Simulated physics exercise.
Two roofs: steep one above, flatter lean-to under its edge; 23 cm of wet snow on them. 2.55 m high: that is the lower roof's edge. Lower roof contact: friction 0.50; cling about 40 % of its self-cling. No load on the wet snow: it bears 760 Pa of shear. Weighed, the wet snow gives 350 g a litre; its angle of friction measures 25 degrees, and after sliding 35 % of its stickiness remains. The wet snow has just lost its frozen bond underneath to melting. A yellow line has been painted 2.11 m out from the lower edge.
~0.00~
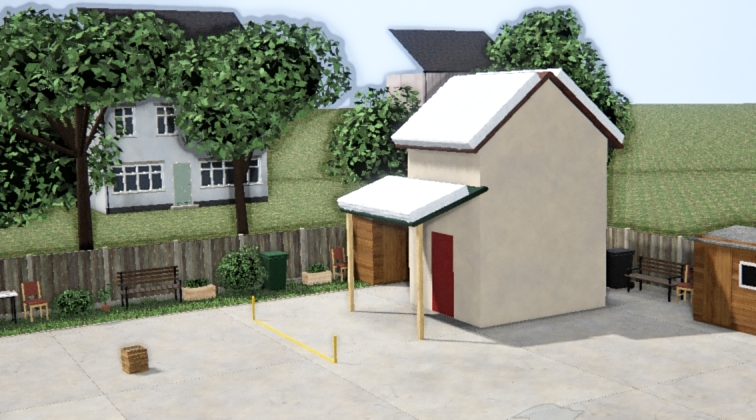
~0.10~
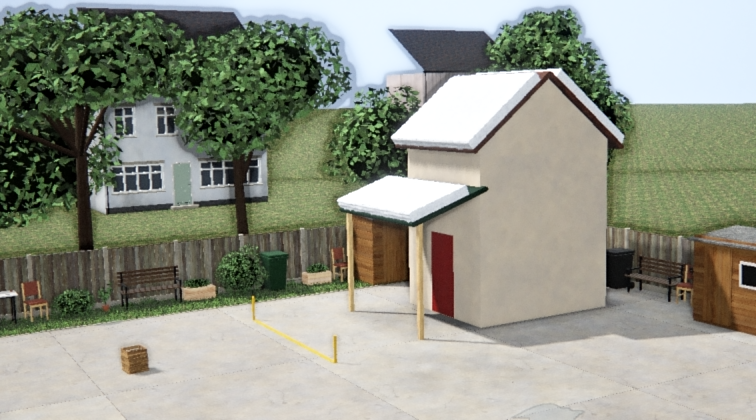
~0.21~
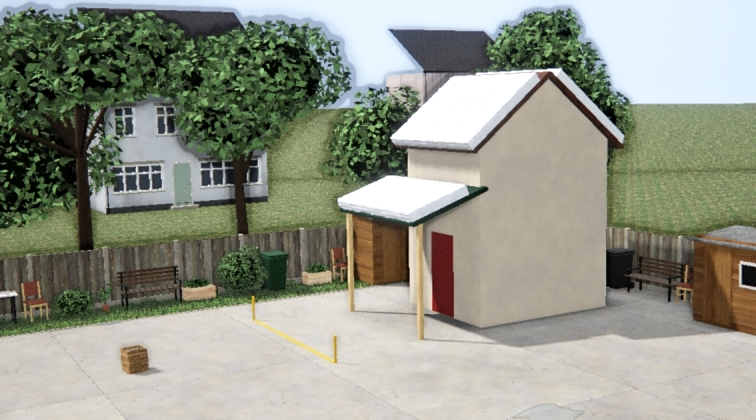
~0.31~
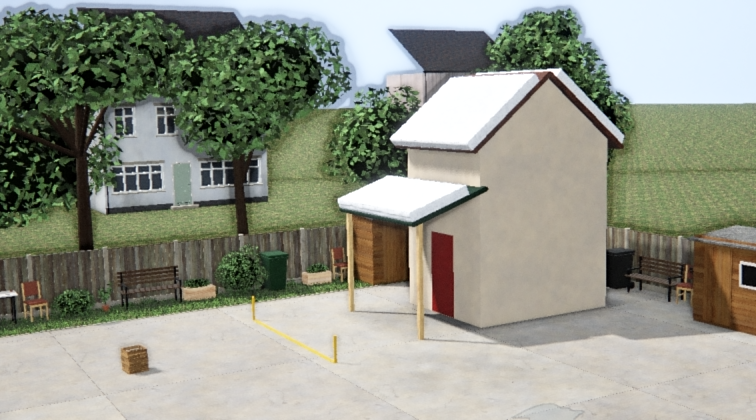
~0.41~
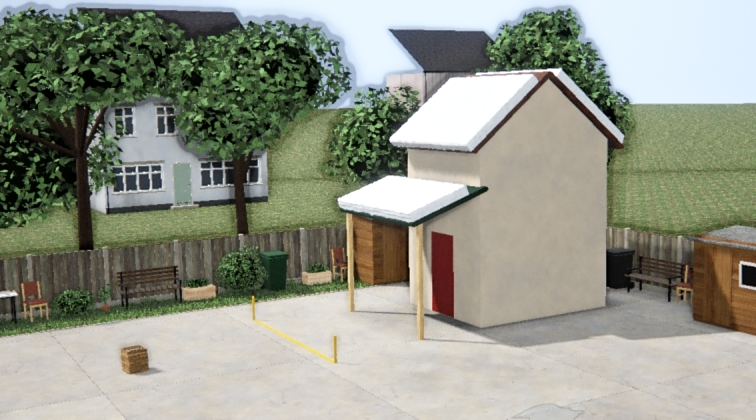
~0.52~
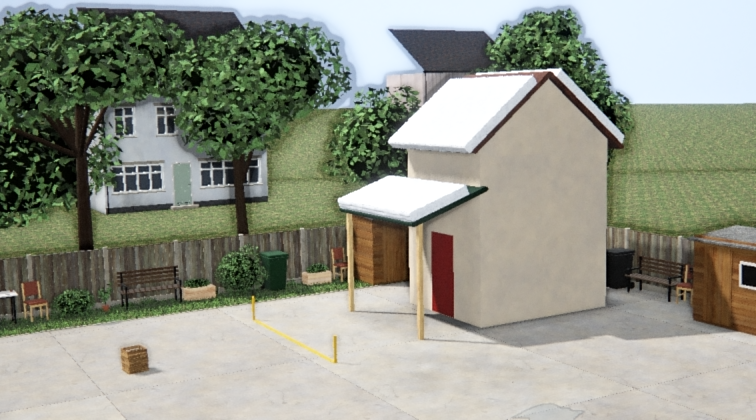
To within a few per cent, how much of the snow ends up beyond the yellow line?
About 0 %.
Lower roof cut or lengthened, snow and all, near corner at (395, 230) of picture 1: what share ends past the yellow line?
Estimate: Approx. 0 %.
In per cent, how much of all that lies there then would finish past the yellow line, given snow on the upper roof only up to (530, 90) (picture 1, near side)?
Result: Approx. 0 % past the line.
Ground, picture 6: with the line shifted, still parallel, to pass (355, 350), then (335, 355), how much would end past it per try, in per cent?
The first line gives 0 in a hundred and the second 0 in a hundred.
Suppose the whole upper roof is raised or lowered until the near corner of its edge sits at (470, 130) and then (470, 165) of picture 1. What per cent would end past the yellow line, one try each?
In that order: 0 %, 0 %.
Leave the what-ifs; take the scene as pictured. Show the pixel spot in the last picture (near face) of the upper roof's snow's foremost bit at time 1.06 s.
You'll find it somewhere near (451, 190) on the near face.
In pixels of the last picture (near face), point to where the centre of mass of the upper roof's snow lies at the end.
Around (433, 223).
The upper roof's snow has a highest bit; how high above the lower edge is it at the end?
Looks like around 1.0 m above that edge.
After 1.06 s, none is below the lower edge and 0 % is past the line.
After 1.71 s, none is below the lower edge and 0 % is past the line.
After 2.35 s, none is below the lower edge and 0 % is past the line.
After 3.00 s, none is below the lower edge and 0 % is past the line.
After 4.80 s, at the end, 18 % is below the lower edge and 0 % is past the line.
